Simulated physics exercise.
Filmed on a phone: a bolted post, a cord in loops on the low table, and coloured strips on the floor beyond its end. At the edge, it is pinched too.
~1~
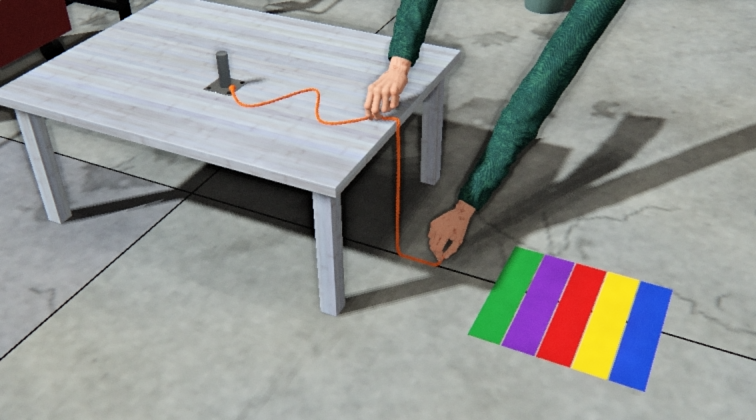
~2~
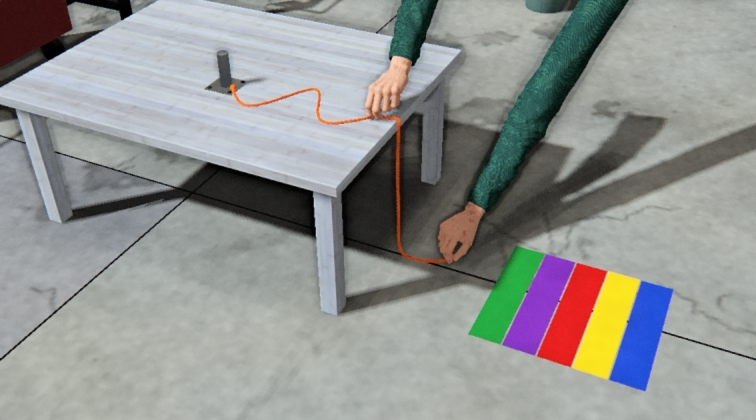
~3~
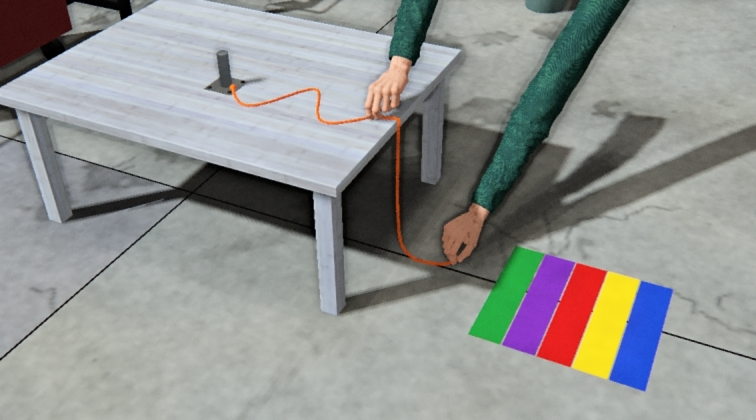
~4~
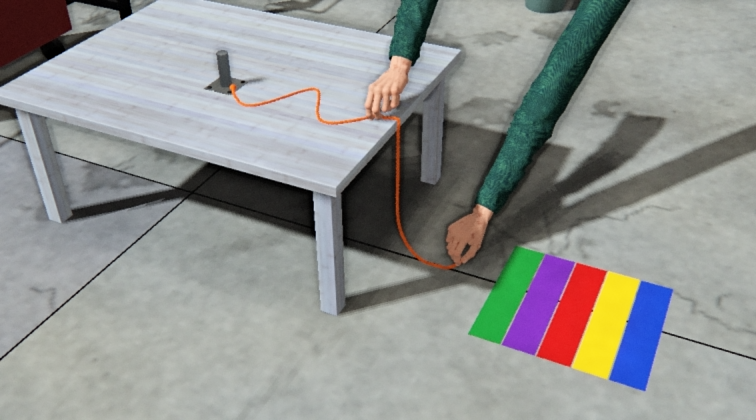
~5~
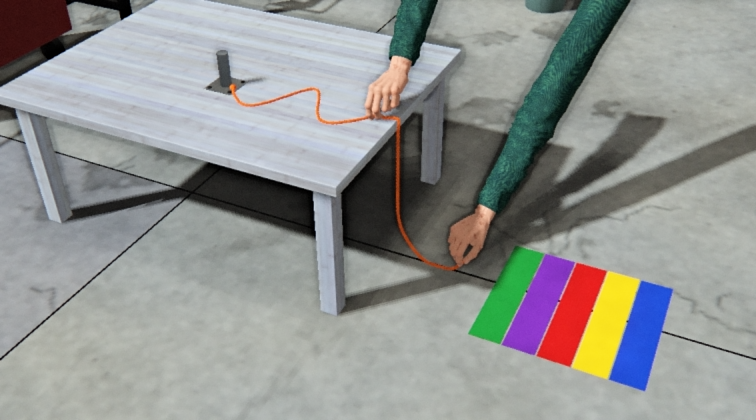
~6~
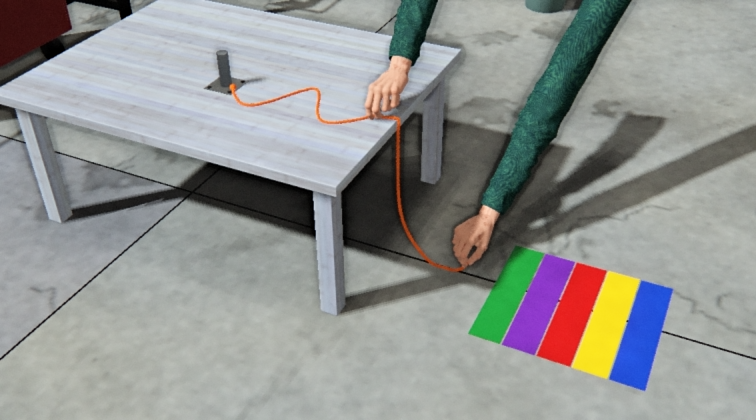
At first, an orange cord runs in loops from a small post across a low table, pinched at the edge by one hand, while another hand holds its end near the floor. That lower hand then draws the end slightly rightward, toward the green strip of the coloured row, and the hanging part slants a little more.
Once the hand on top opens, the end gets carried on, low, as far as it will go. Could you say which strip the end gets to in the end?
It gets to the blue strip.
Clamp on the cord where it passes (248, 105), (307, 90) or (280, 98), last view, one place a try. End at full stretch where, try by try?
In order of the tries: About (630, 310), then (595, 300), then (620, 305).
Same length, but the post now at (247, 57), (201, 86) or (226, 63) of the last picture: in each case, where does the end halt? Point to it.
Try by try: (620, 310), (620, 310) and (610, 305).
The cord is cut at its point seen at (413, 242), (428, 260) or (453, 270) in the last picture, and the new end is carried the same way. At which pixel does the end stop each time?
Try 1: About (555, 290). Try 2: About (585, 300). Try 3: About (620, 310).
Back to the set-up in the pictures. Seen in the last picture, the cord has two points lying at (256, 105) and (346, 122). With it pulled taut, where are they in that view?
The first one ends up at (280, 96) and the second one at (423, 141).
Early on, end near (578, 296); over red.
Midway, end near (622, 308); over yellow.
At the end of the slack, end near (649, 316); over blue. The end stops over the blue strip.
